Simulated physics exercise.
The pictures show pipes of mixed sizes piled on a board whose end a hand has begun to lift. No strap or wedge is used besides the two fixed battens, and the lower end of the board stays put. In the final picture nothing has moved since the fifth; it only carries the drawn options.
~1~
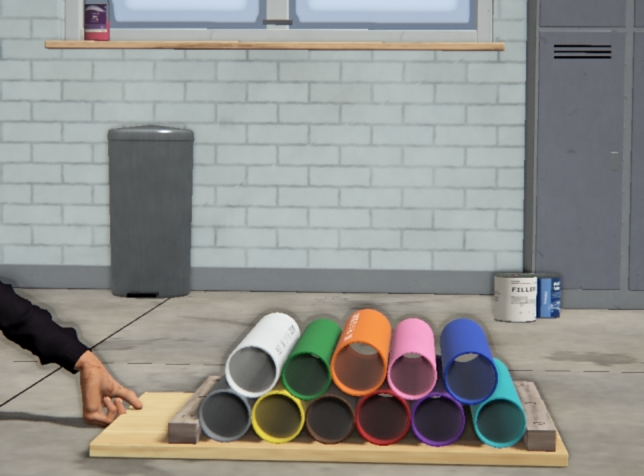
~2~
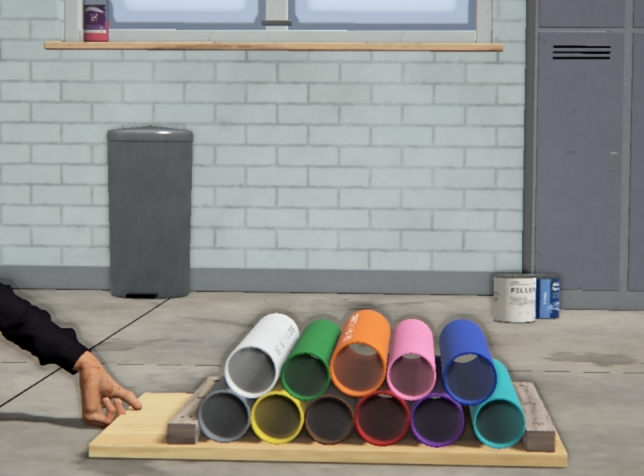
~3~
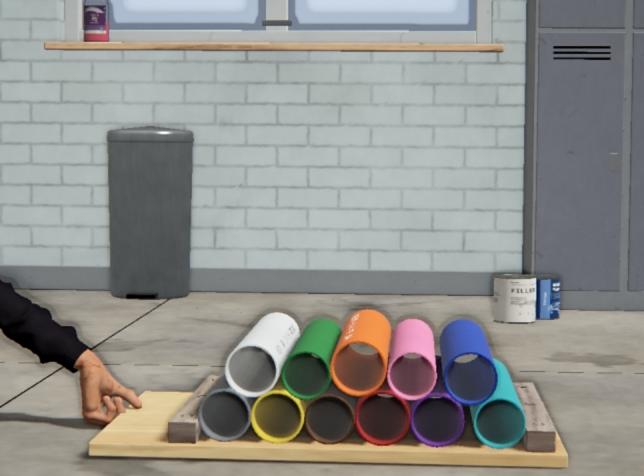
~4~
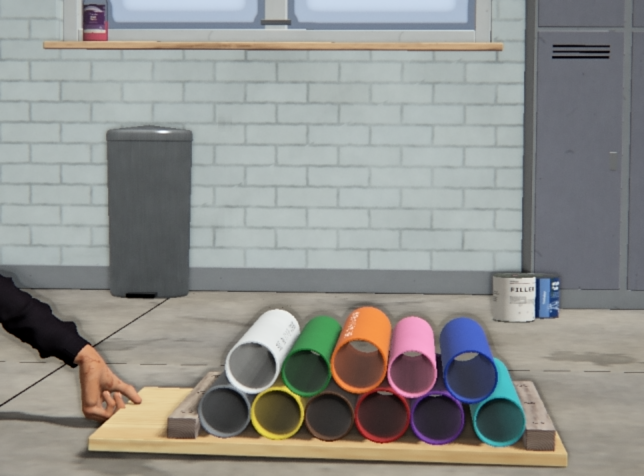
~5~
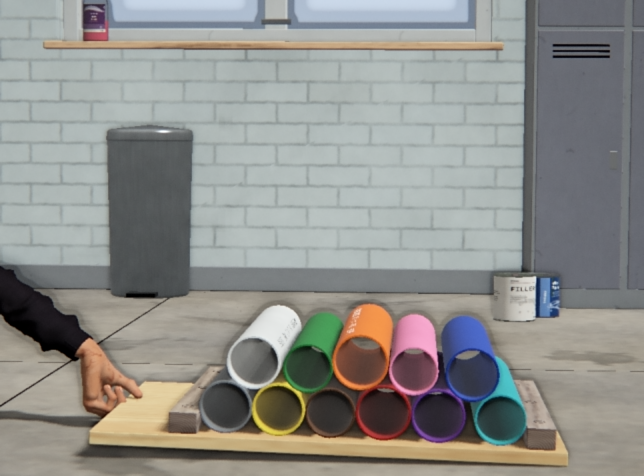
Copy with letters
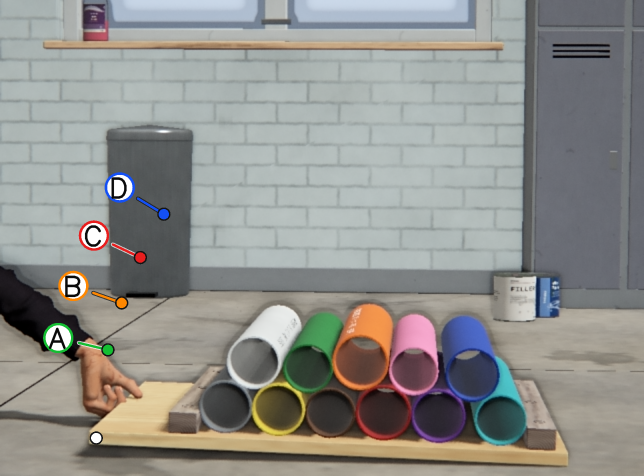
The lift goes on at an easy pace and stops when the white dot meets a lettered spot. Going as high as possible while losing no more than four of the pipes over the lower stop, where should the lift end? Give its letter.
Raise it to C.
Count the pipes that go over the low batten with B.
With B, none.
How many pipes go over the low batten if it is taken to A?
It comes to none.
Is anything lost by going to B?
At B: No.
On the marked copy, A at (108, 350); B at (122, 303); C at (140, 258); D at (164, 214); the white dot at (96, 438).
Taking C. A third of the way, board at 16°.
Two thirds of the way, board at 25°.
When it is over, board at 25°, none over the low batten.
As for the rest, A none over the low batten; B none over the low batten; D five over the low batten.
